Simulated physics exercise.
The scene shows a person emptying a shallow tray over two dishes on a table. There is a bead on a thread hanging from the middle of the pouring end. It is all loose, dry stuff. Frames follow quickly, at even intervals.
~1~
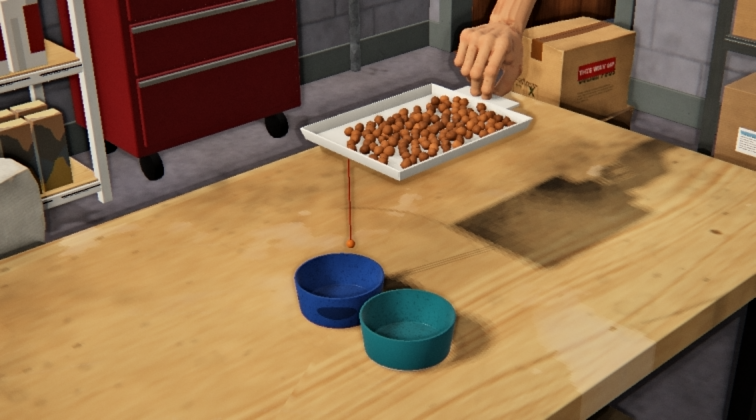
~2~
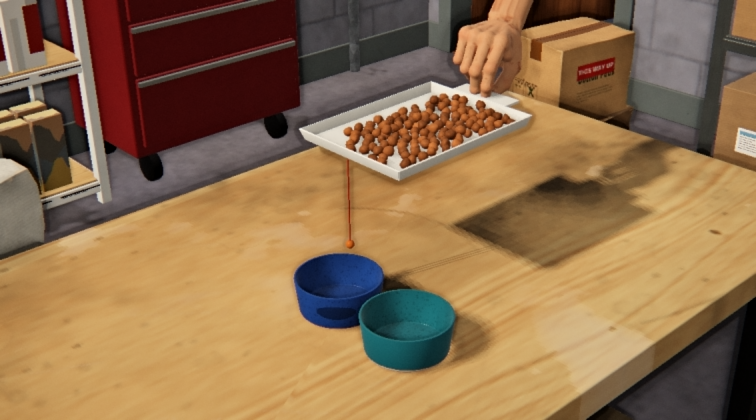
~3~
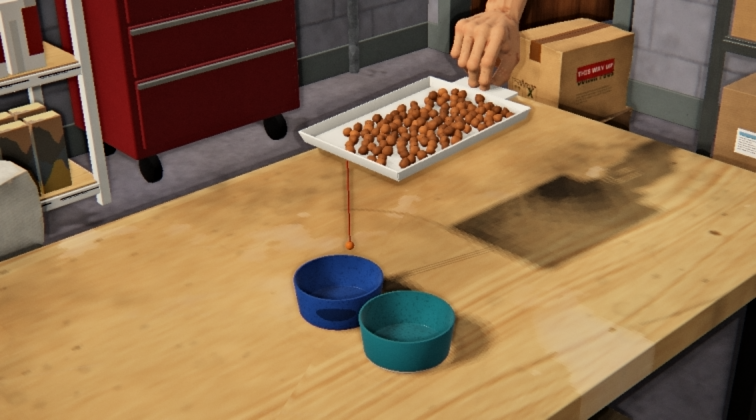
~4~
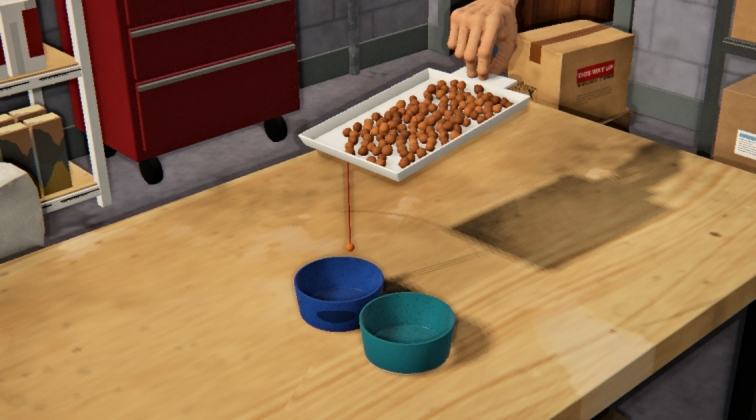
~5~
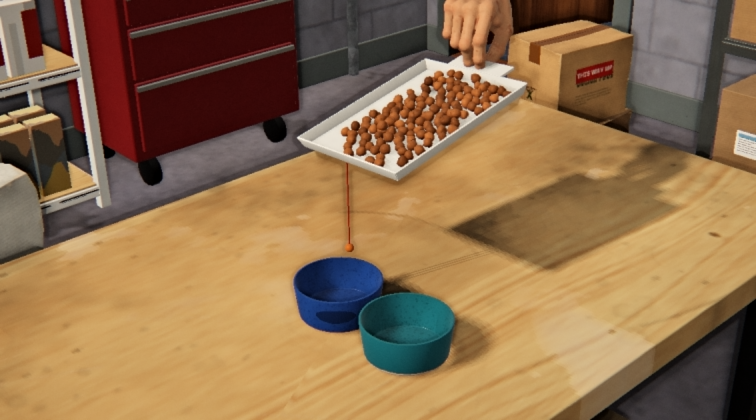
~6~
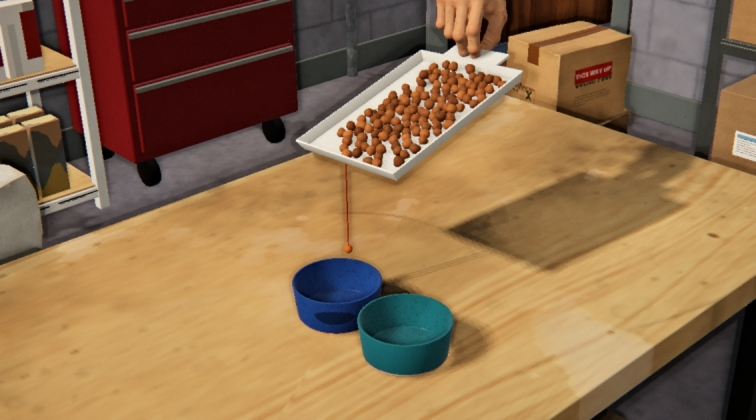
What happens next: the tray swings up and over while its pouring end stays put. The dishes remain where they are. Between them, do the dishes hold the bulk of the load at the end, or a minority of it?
The dishes collect the minority.
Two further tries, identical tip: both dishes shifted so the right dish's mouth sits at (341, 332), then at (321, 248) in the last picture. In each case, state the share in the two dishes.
Close to 10 in a hundred, then close to 50 in a hundred.
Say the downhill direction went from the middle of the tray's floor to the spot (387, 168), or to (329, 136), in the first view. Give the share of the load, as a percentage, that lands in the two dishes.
Shares, approx.: 70 %, then 0 %.
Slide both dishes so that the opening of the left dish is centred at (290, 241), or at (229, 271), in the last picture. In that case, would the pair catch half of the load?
Placing 1: A majority of it. Placing 2: A minority of it.
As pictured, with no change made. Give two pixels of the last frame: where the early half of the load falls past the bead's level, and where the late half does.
(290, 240) first, (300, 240) later.
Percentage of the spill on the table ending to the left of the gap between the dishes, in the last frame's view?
Reading: Around 90 %.
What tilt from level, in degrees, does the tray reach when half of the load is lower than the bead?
About 90 degrees.
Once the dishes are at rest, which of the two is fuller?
Simple - it is the one placed left.
Soon, tray tipped steeply; most on the tray; a stray few outside both; a small part in the air.
A while on, tray tipped past a quarter turn; a stray few on the tray; about a quarter in the left dish; about half outside both; about a quarter in the air.
Towards the end, tray tipped past a quarter turn; about a third in the left dish; about two thirds outside both.
Finally, tray tipped past a quarter turn; none in the right dish; about a third in the left dish; about two thirds outside both.
